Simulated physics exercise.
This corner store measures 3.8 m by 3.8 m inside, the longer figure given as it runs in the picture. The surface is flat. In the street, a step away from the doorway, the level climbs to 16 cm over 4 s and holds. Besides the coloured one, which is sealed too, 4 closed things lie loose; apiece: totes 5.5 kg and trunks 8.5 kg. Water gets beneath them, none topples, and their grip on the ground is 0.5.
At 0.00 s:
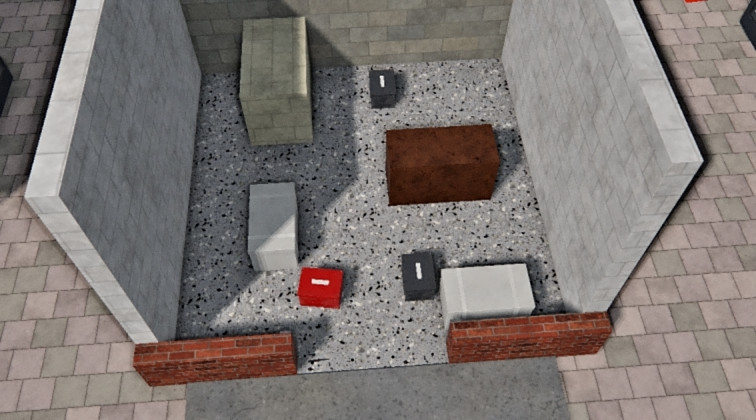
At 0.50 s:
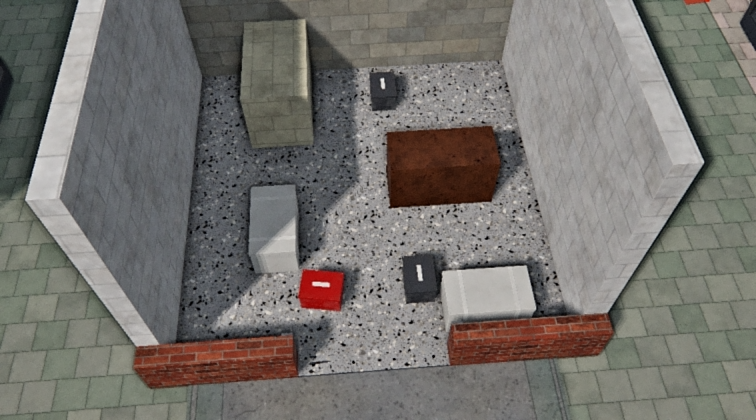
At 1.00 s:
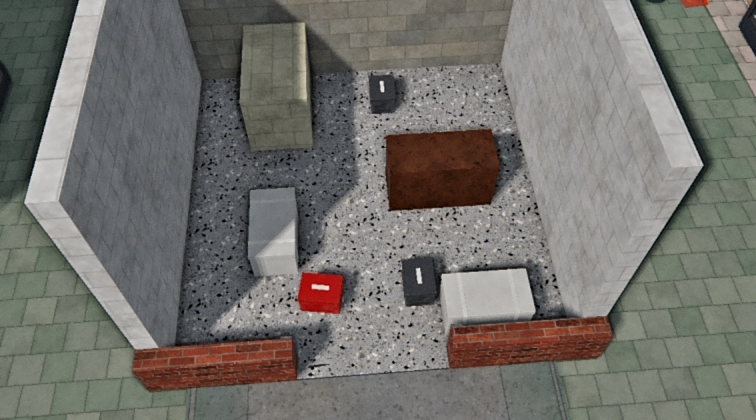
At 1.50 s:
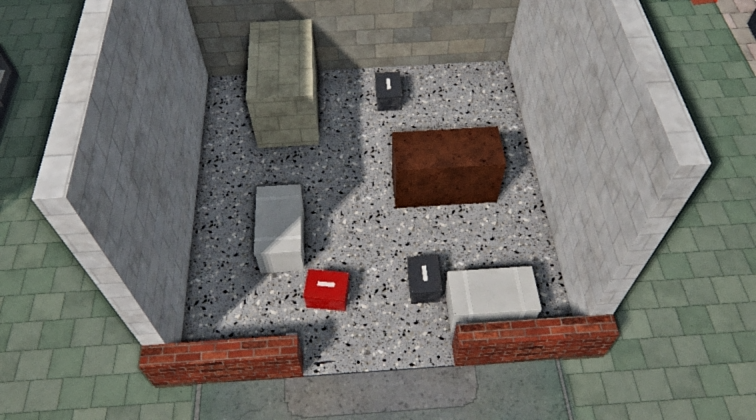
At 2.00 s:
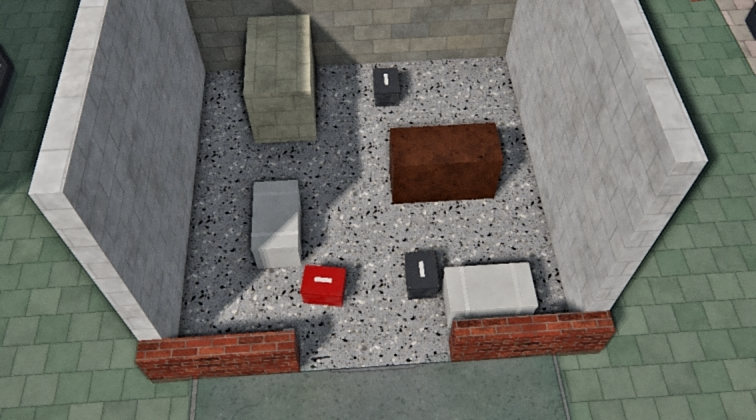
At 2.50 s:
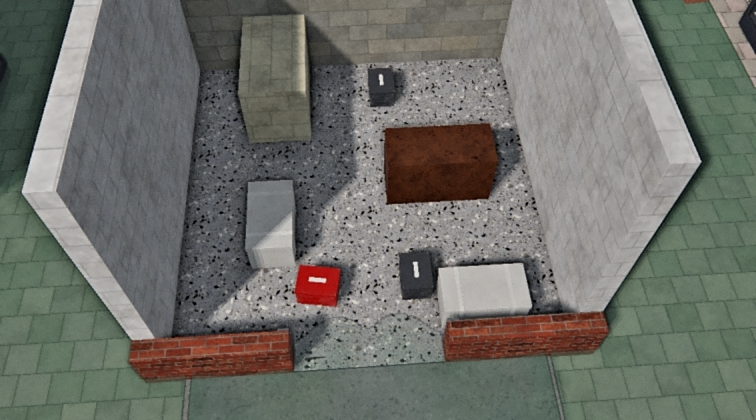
A small red box sits near the doorway of a roofless, grey-walled corner store with a speckled floor, seen from high above the street. Pale boxes stand left and front right, dark ones at the back and front, a tall olive-grey block back left and a brown block right of centre. Greenish water spreads over the pinkish paving, then reaches the doorway, while the contents stay put and the camera sways slightly.
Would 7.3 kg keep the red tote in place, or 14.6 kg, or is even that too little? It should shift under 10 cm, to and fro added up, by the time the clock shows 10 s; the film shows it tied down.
For it, neither load is enough.
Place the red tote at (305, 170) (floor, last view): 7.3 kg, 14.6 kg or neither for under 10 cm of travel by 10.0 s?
Only the larger holds.
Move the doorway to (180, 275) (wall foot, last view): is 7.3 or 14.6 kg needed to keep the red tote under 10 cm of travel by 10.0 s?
Then only the higher weight holds it.
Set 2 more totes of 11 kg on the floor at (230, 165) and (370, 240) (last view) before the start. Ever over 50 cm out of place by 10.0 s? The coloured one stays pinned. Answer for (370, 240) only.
Answer: More.
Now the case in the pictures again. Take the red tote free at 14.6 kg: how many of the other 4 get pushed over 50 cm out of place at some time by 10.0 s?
I count 2.
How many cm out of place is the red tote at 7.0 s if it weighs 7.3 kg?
Roughly 150 cm.
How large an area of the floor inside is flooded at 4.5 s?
Some 4.0 m2.
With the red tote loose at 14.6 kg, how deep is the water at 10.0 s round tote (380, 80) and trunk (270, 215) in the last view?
Roughly 7 and 5 cm.
After 3.5 s the red tote would be 0 cm from its start with 7.3 kg and 0 cm from its start with 14.6 kg; 3 cm of water round it then.
After 4.5 s the red tote would be 28 cm from its start with 7.3 kg and 2 cm from its start with 14.6 kg; 6 cm of water round it then.
After 7.0 s the red tote would be 158 cm from its start with 7.3 kg and 36 cm from its start with 14.6 kg; 6 cm of water round it then.
After 10.0 s the red tote would be 192 cm from its start with 7.3 kg and 53 cm from its start with 14.6 kg; 8 cm of water round it then.
